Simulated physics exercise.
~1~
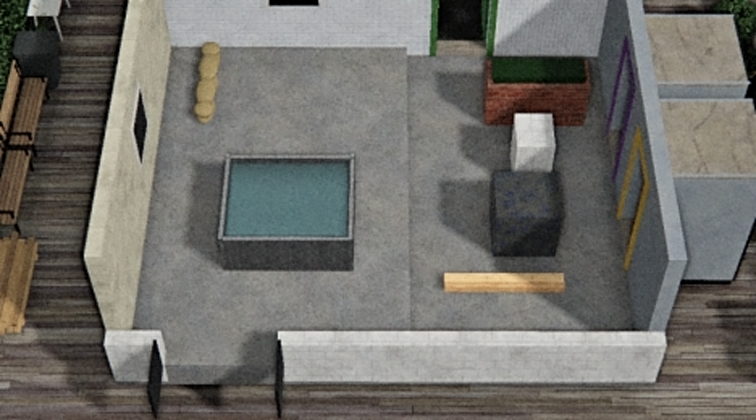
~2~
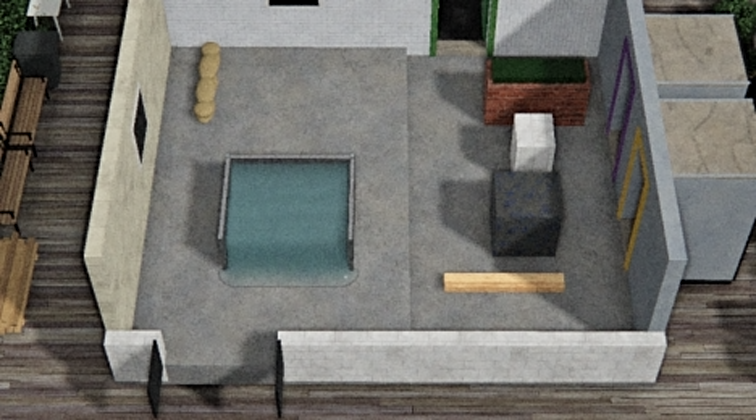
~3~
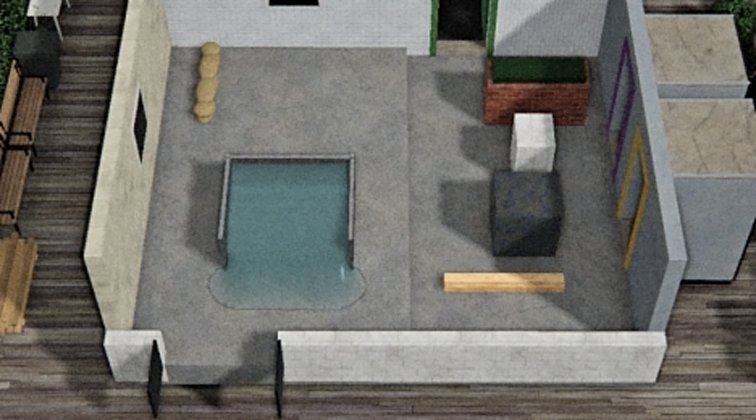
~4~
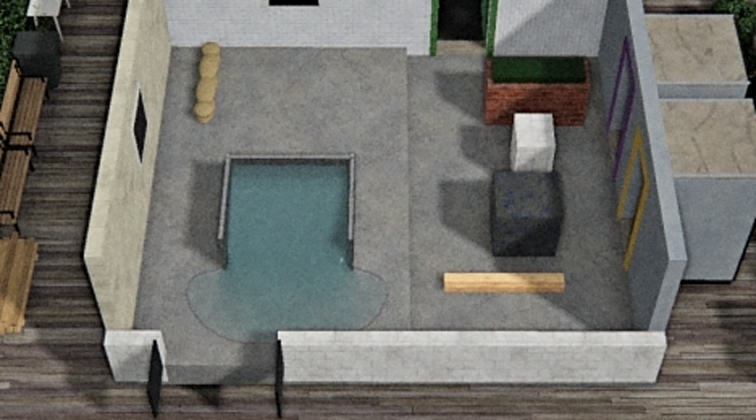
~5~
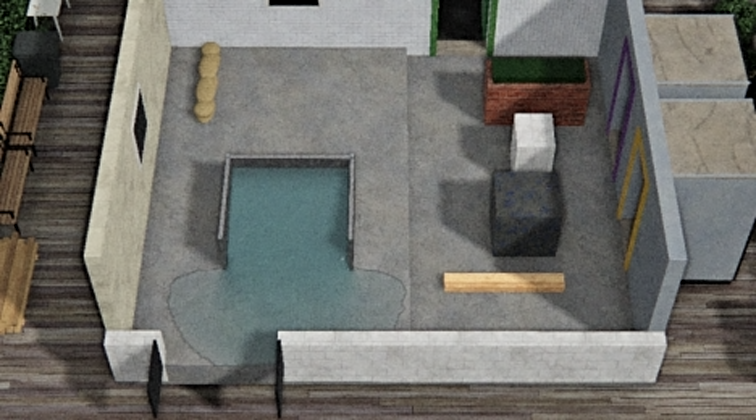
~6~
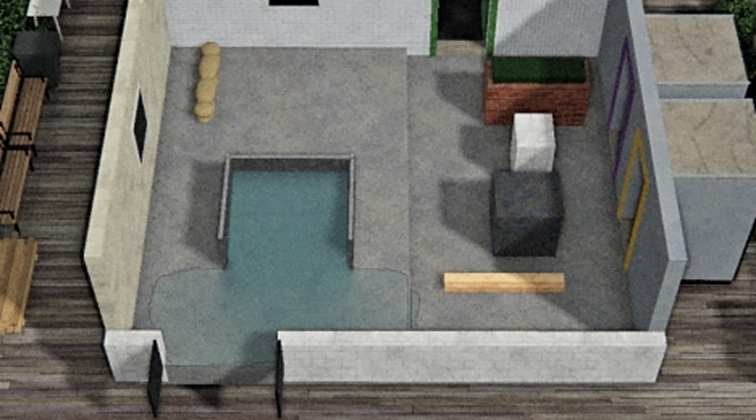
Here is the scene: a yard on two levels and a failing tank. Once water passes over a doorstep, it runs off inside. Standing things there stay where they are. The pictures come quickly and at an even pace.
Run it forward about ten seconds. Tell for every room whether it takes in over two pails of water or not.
Result: The purple door will allow in no excess; the yellow door will allow in no excess; the green door will allow in no excess.
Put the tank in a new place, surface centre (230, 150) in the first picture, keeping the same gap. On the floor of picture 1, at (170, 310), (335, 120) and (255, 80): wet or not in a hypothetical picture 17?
Result: Inundated; spared; spared.
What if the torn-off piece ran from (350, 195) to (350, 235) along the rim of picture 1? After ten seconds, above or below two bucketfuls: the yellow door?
Here the yellow door overshoots.
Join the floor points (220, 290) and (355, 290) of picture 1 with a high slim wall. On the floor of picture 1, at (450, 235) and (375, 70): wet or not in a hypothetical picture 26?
Submerged and spared, in that order.
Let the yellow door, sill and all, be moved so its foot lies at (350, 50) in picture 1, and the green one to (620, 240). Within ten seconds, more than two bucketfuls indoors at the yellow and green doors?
Yellow: Falls short; green: Falls short.
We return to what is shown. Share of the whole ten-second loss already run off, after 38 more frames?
Something close to 90 percent by that point.
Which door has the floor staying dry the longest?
That would be the door marked green.
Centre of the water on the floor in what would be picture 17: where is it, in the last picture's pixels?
The centre of mass sits at about (335, 296).
A moment on, water covers 15 % of the floor; the purple door not reached, the yellow door not reached, the green door not reached.
Next, water covers 25 % of the floor; the purple door not reached, the yellow door not reached, the green door not reached.
Then, water covers 35 % of the floor; the purple door not reached, the yellow door wet at the sill, nothing in, the green door not reached.
Later, water covers 50 % of the floor; the purple door wet at the sill, nothing in, the yellow door under two buckets in, the green door not reached.
In the end, water covers 60 % of the floor; the purple door wet at the sill, nothing in, the yellow door under two buckets in, the green door wet at the sill, nothing in.
